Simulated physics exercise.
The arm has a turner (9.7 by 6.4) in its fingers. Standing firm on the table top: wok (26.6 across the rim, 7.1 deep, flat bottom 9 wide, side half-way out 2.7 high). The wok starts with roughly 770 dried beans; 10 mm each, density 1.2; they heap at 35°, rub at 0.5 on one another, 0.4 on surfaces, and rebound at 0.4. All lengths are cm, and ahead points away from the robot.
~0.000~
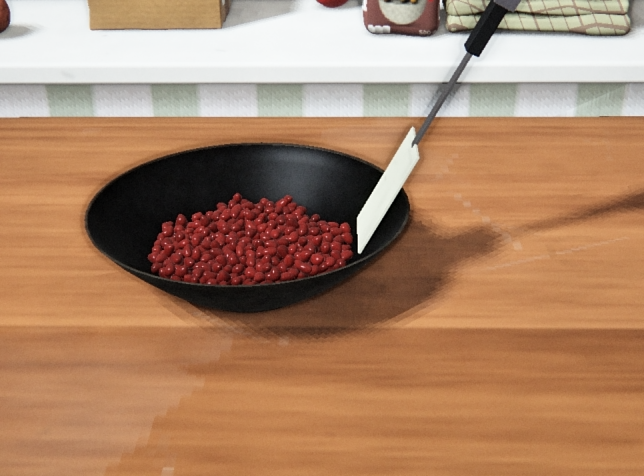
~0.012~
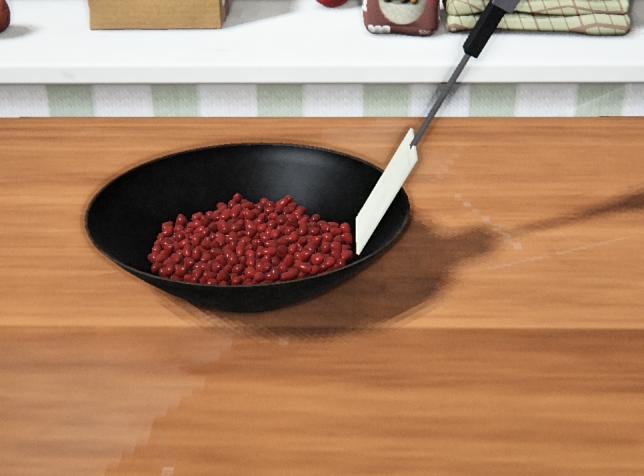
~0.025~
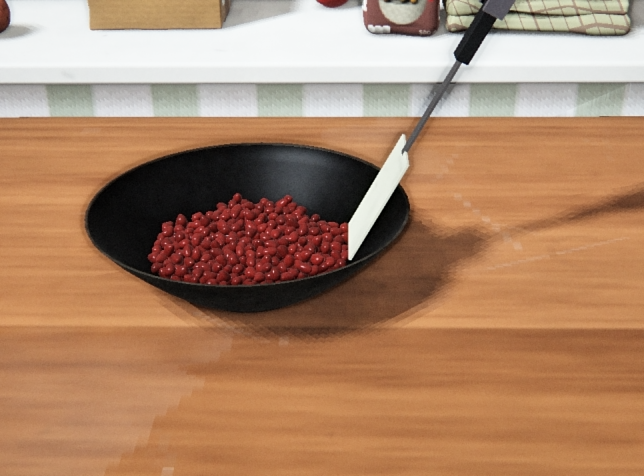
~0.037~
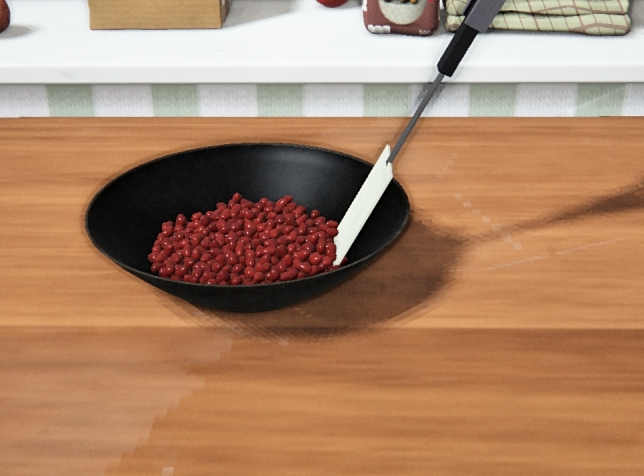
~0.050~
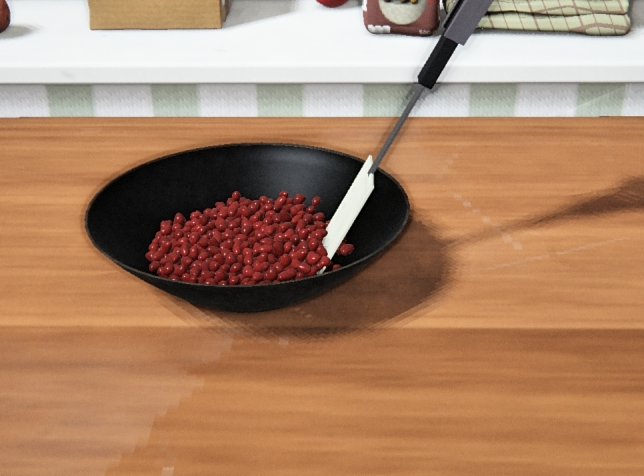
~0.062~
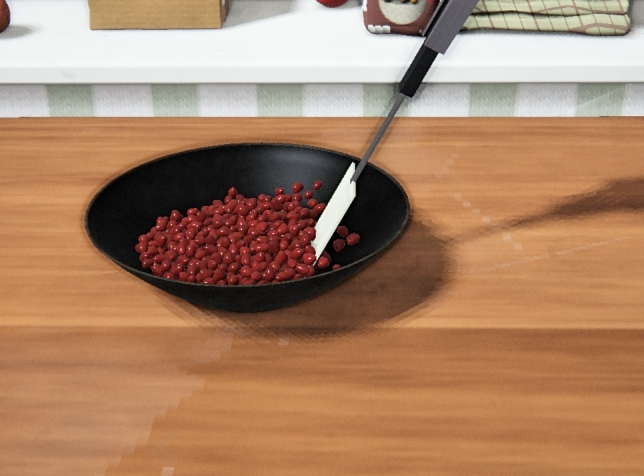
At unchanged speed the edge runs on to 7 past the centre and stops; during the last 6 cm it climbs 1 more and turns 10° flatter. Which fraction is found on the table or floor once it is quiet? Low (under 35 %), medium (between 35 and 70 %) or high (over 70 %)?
Answer: Medium; between 35 and 70 % of the dried beans finish on the table or floor.
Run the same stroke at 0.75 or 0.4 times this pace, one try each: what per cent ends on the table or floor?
Some 25 and 10 per cent.
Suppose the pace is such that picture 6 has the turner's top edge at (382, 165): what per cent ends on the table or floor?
About 15 per cent.
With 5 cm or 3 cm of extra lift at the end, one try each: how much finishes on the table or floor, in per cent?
Some 30 and 40 per cent.
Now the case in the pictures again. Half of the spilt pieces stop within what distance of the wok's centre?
Some 28 cm.
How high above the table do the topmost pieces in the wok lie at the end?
Roughly 6.5 cm.
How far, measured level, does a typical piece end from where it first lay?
About 12 cm.
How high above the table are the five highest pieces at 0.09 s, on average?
About 7 cm.
By 0.09 s, sloping 62°, highest piece 7 above the table; 773 in the wok.
By 0.12 s, sloping 59°, highest piece 11 above the table; 772 in the wok, 1 on the blade or in flight.
By 0.34 s, sloping 52°, highest piece 26 above the table; 440 in the wok, 39 on the table or floor, 294 on the blade or in flight.
By 1.39 s, sloping 52°, highest piece 6 above the table; 438 in the wok, 335 on the table or floor.
Final count, 438 in the wok, 335 on the table or floor. That is 43 % on the table or floor.
